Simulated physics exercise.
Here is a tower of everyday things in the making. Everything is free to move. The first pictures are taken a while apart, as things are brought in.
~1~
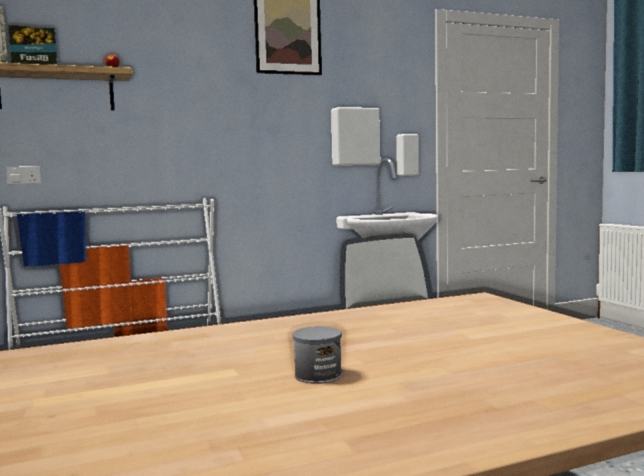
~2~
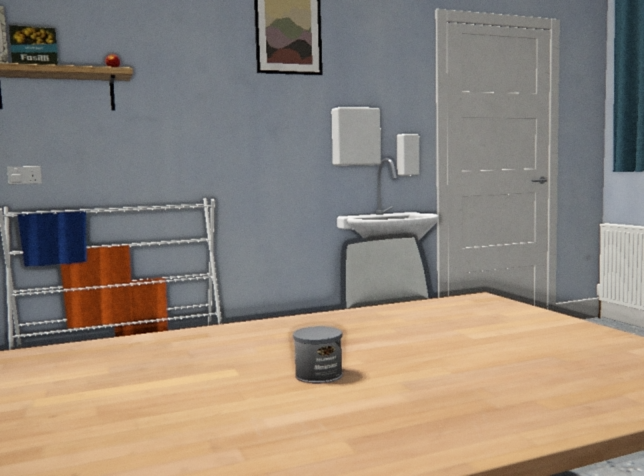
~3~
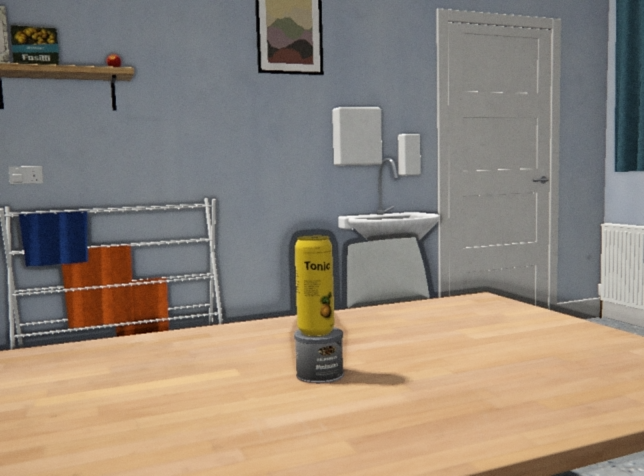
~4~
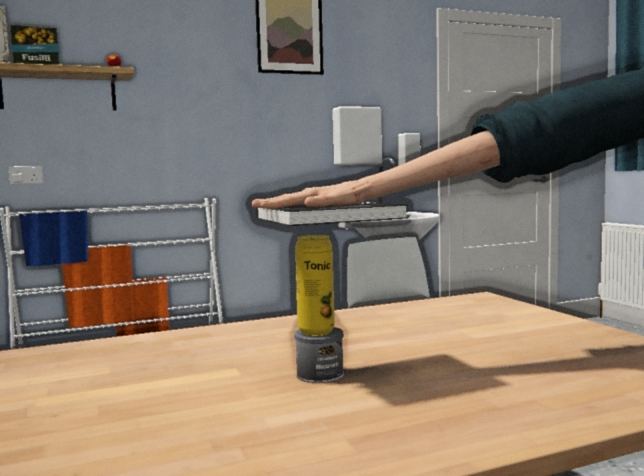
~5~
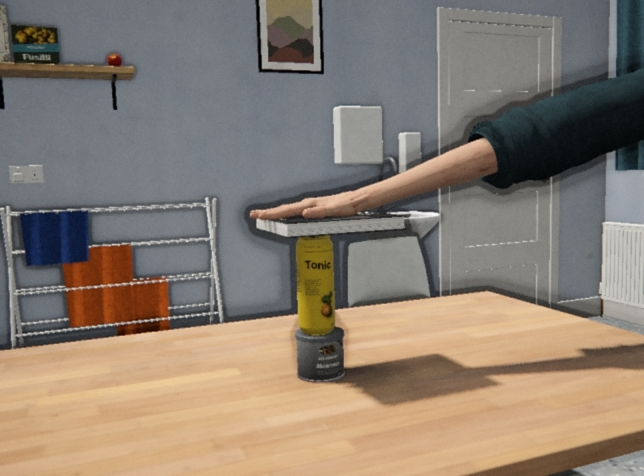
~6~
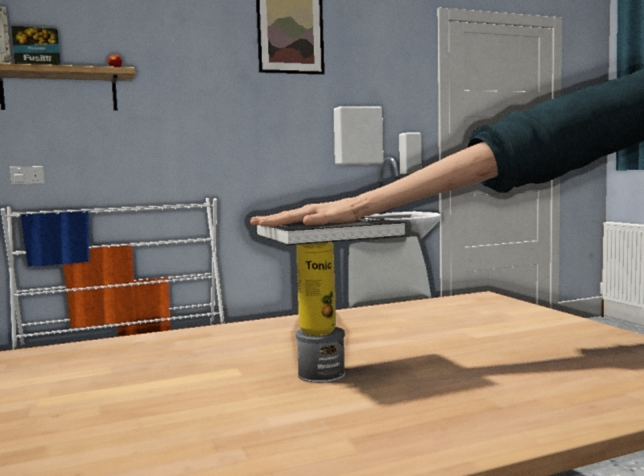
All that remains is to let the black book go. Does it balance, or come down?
As it turns out, it stays up.
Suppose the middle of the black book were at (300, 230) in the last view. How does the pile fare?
Then it stays up.
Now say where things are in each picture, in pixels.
In the first frame, the last thing is not in view yet.
In the second frame, the last thing is not in view yet.
In the third frame, the last thing is not in view yet; yellow can (315, 285).
The fourth frame shows coming down; black book (329, 212); yellow can (315, 285).
The fifth frame shows coming down; black book (327, 223); yellow can (316, 284).
The sixth frame shows in place under the hand; black book (328, 229); yellow can (316, 285).
Then, 0.20 s past the last view, nothing moves.
Then, 0.40 s past the last view, black book resting near (328, 229).
Finally, all 3 still in place. Final places as the last picture's camera would see them, black book near (328, 229). The pile holds.
